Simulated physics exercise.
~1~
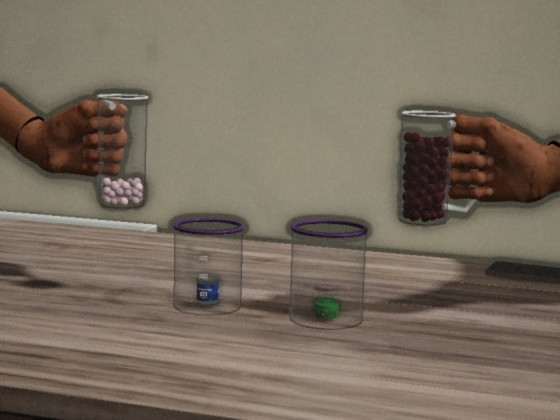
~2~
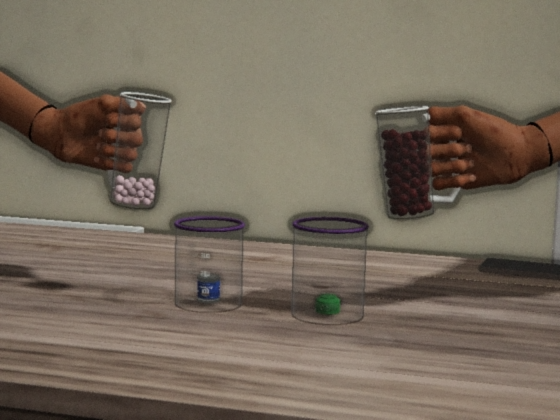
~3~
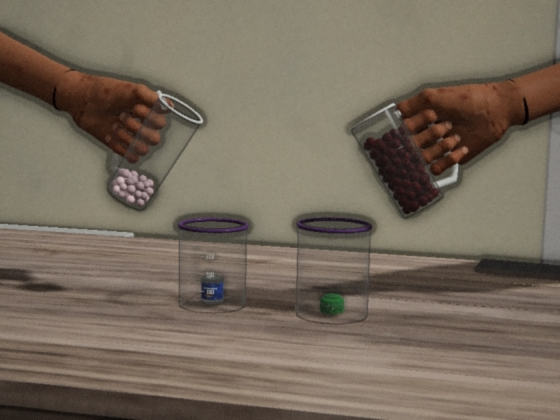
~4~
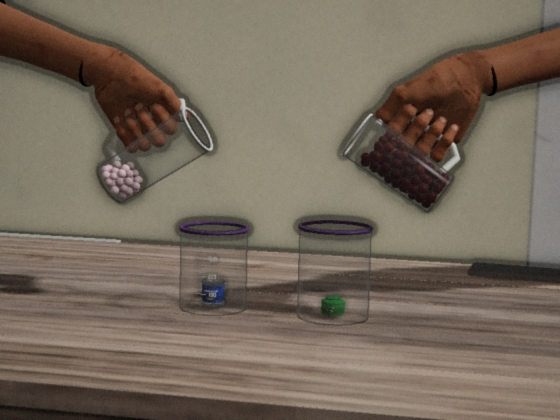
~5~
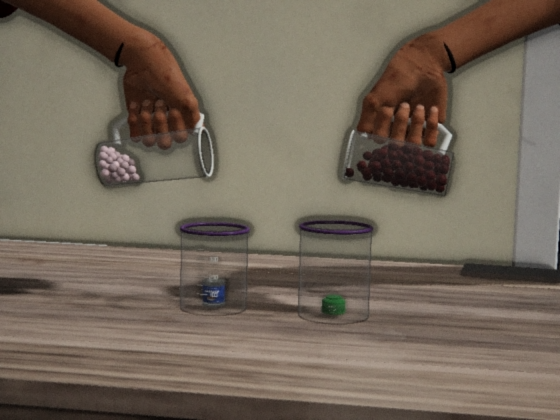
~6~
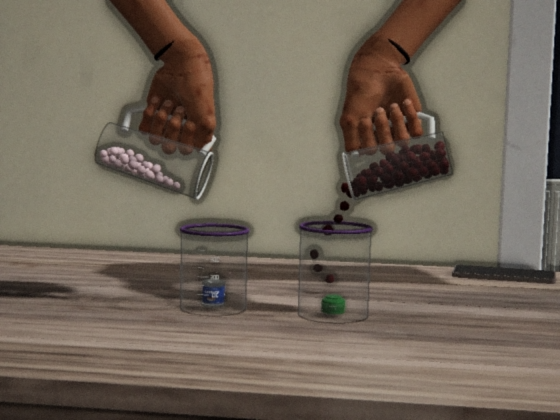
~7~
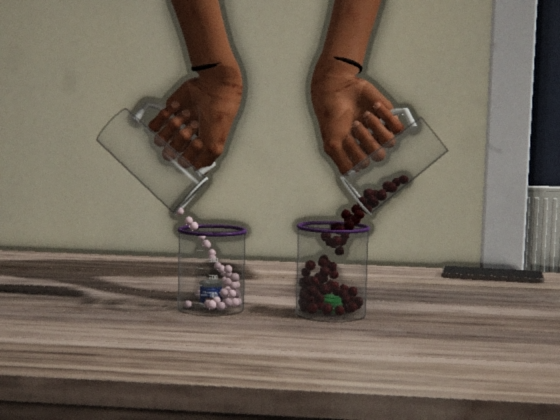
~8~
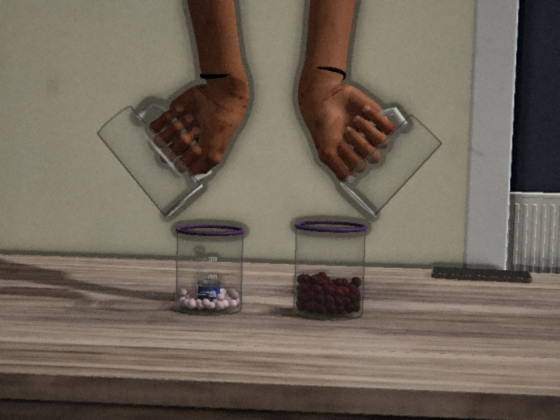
Two hands tipped clear cups over two clear containers on a table, pouring pale pink beads into the left and dark red ones into the right, until the small blue thing still poked out but the green one was buried.
